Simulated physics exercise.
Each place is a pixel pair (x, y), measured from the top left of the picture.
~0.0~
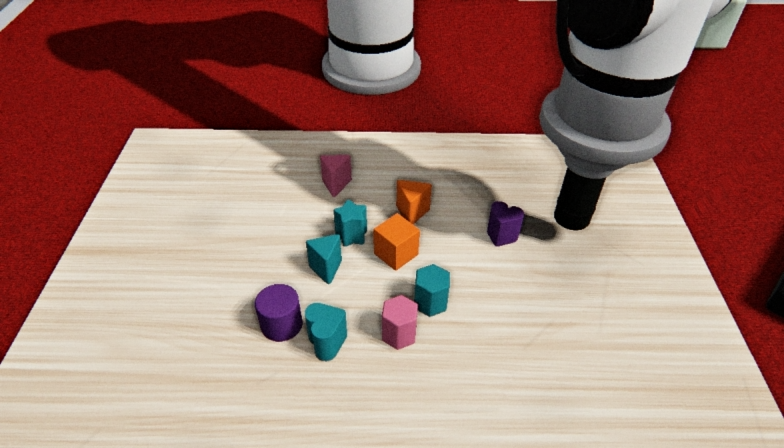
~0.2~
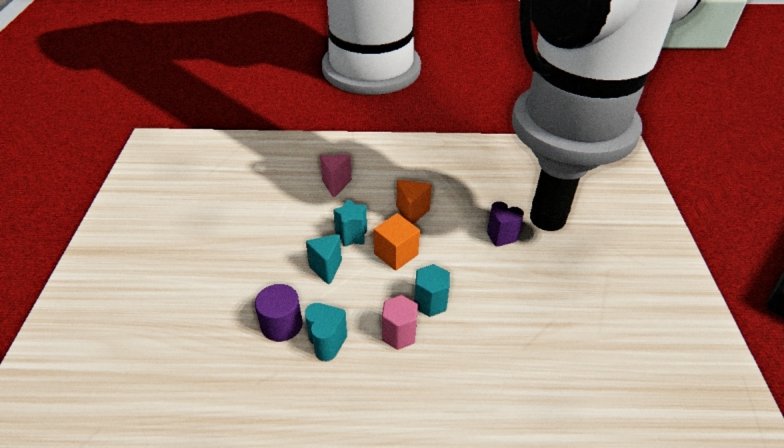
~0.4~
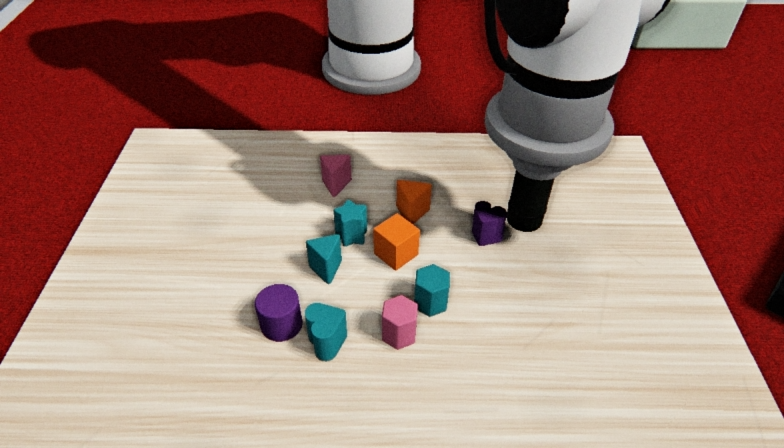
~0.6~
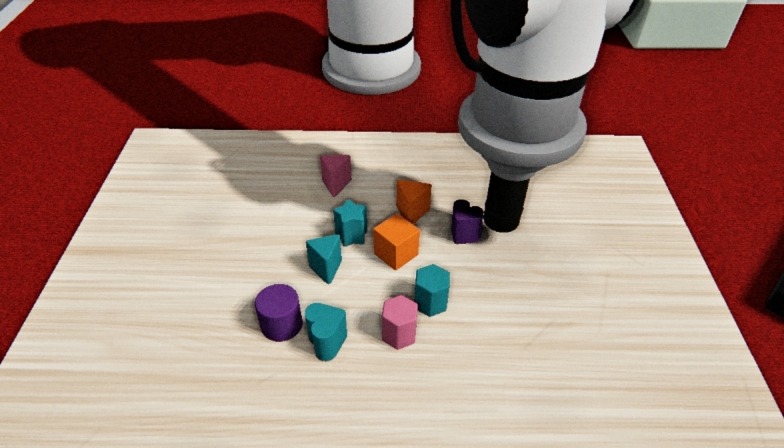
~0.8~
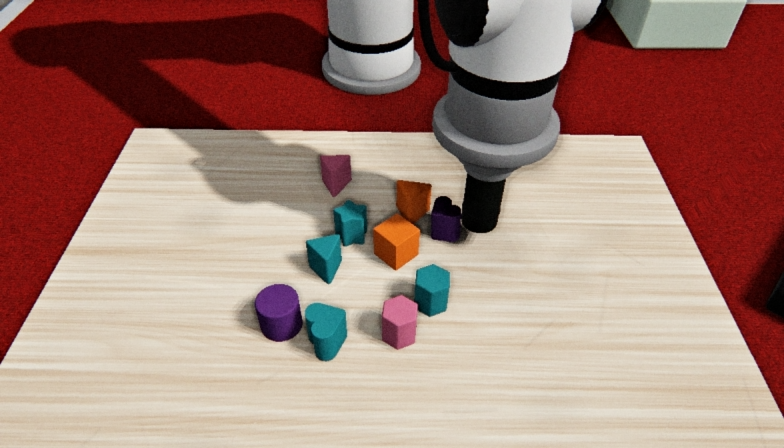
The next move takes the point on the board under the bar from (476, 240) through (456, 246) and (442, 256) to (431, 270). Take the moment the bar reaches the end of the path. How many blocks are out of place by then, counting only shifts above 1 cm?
I'd put the number at one.
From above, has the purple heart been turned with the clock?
That would be a yes.
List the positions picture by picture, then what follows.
Bar tip at (571, 219); block tops, orange square block at (397, 229); purple heart at (507, 211), in the first picture.
Bar at (547, 220); blocks unchanged, in the second picture.
Bar at (524, 221); purple heart at (490, 211), in the third picture.
Bar at (501, 221); purple heart at (467, 210), in the fourth picture.
Bar at (479, 222); orange square block at (397, 229); purple heart at (446, 207), in the fifth picture.
Halfway along, bar at (450, 232); purple heart at (429, 208), turned 60° clockwise.
At the end, bar at (433, 252); orange square block in place; purple heart at (429, 208), turned 65° clockwise.
